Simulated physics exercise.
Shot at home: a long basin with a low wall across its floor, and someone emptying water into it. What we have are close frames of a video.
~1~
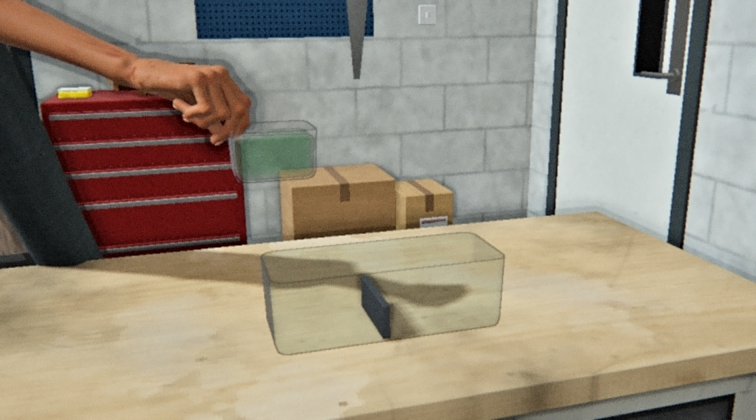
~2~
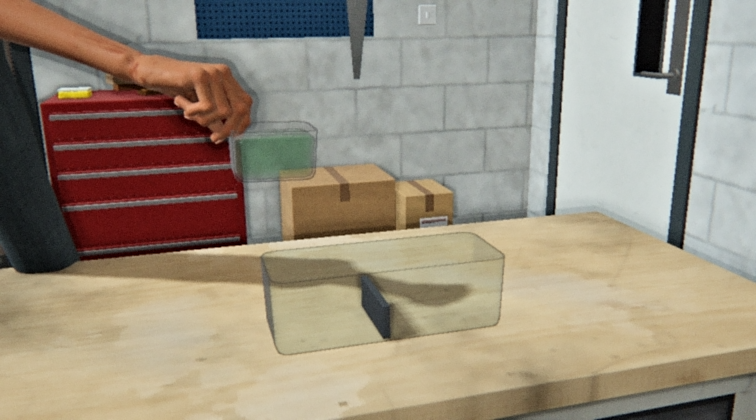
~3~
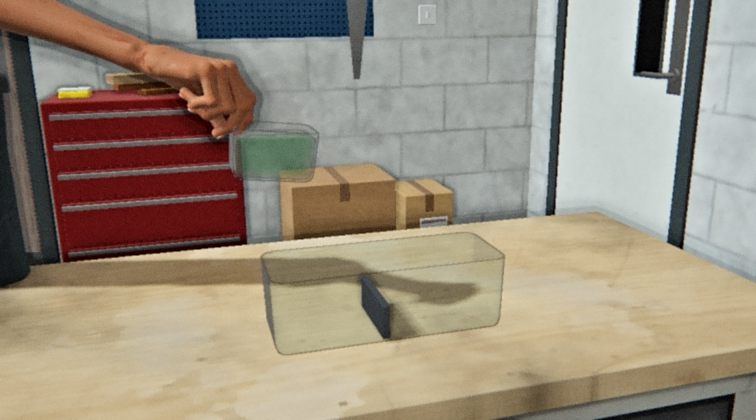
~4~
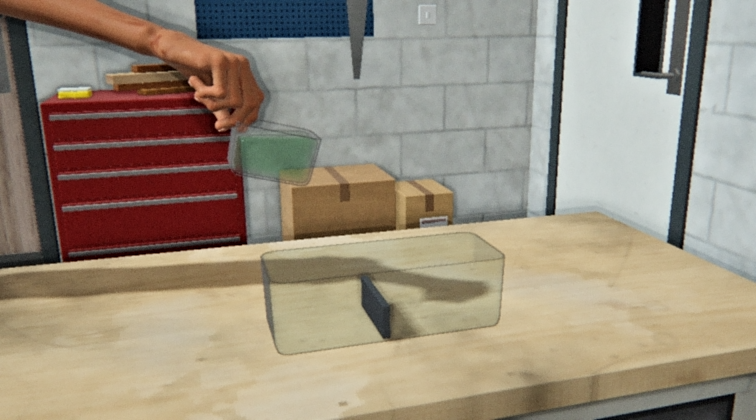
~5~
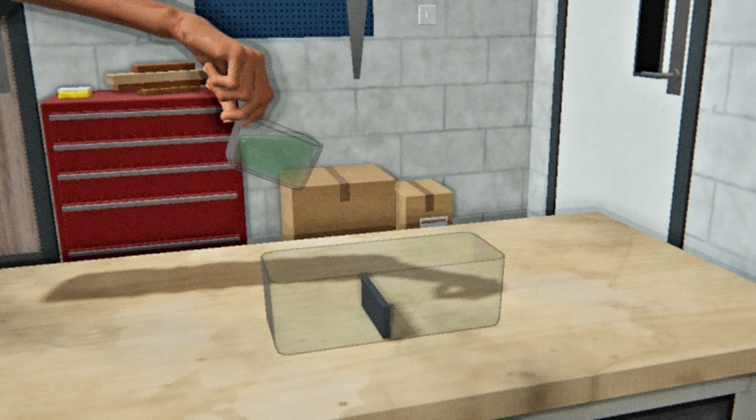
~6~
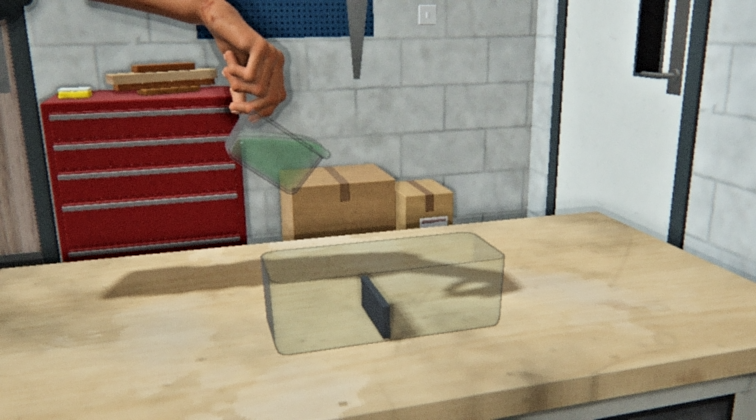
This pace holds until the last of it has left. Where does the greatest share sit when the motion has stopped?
Oh, the chamber to the left is the one that fills up most.
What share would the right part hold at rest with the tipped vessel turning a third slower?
Roughly 30 in a hundred.
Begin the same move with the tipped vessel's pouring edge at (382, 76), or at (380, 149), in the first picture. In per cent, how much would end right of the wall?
90 % and 90 %.
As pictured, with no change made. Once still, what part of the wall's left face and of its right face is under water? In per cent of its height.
I'd put the left at about 40 and the right at about 10.
A moment on, the tilt is 105° and 17 per cent is still to pour, 24 is left of the wall and 5 right of it.
Next, the tilt is 112° and 1 per cent is still to pour, 80 is left of the wall and 11 right of it.
Then the tilt is 112° and 0 per cent is still to pour, 80 is left of the wall and 14 right of it.
Later the tilt is 112° and 0 per cent is still to pour, 80 is left of the wall and 15 right of it.
At rest 80 per cent lies left of the wall, 15 right of it and 5 outside.
